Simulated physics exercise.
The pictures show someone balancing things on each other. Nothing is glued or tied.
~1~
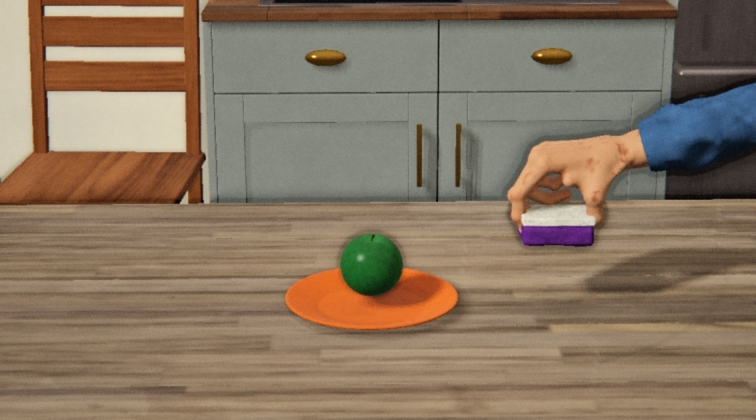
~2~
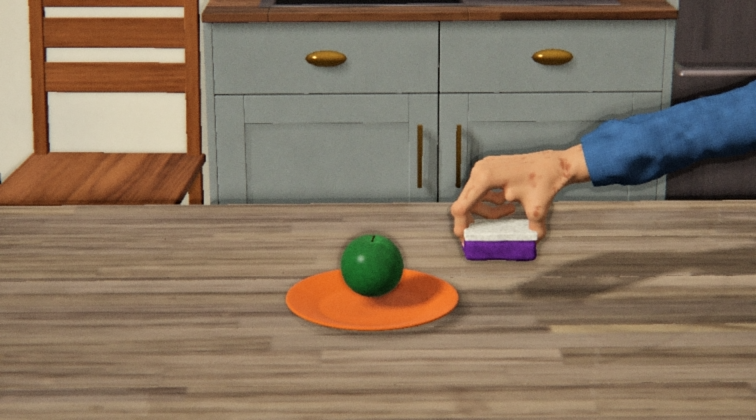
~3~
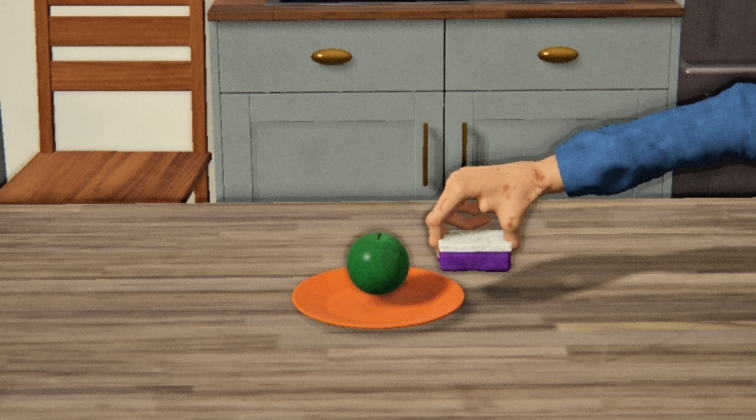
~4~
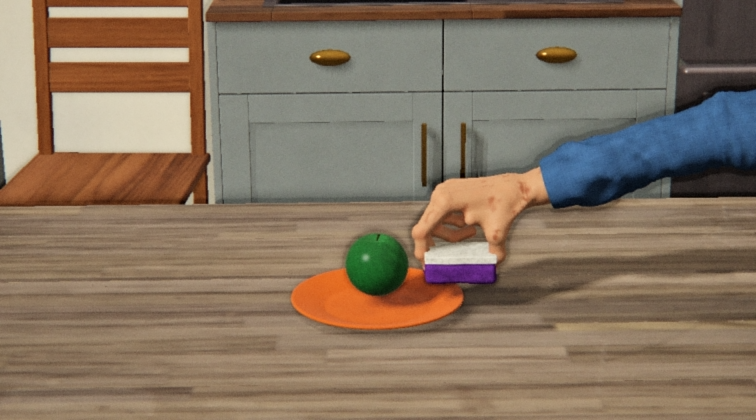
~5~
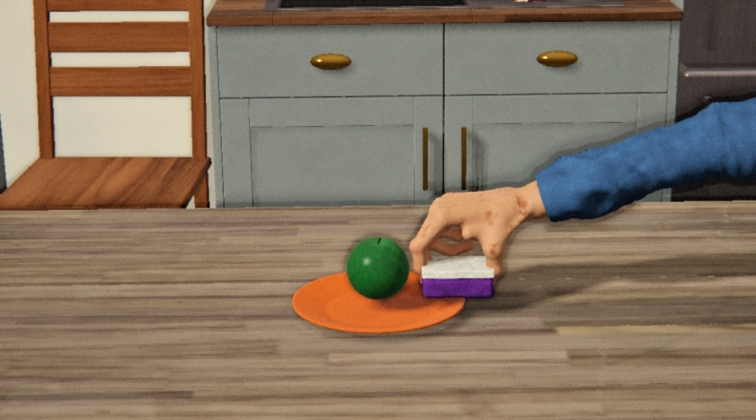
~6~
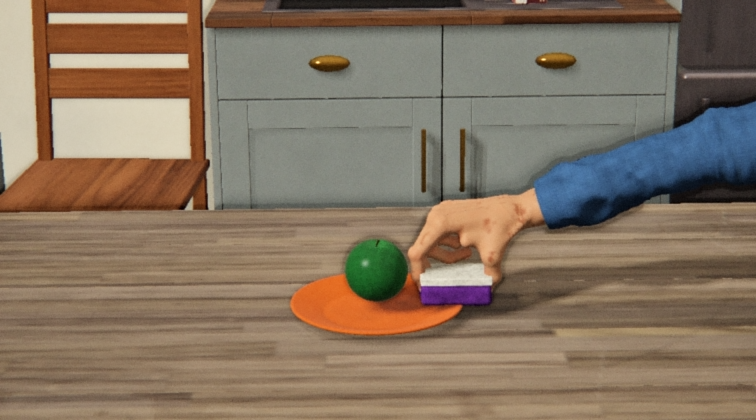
Hand in a blue sleeve moving a white-topped purple sponge leftward and down beside a green apple on an orange plate.
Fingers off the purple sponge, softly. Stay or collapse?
The pile holds.
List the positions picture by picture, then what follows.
On its way; purple sponge (556, 226); orange plate (372, 301), in the first picture.
On its way; purple sponge (499, 241); orange plate (372, 302), in the second picture.
On its way; purple sponge (474, 251); orange plate (378, 300), in the third picture.
On its way; purple sponge (460, 264); orange plate (377, 301), in the fourth picture.
On its way; purple sponge (457, 277); orange plate (378, 305), in the fifth picture.
Set down, still held; purple sponge (455, 285); orange plate (377, 307), in the sixth picture.
Then, 0.50 s after the last picture, nothing has stirred.
Then, 1.30 s after the last picture, purple sponge resting near (455, 285).
At rest, all 3 in place. Seen from the same camera at the end, purple sponge near (455, 285). The pile keeps its balance.
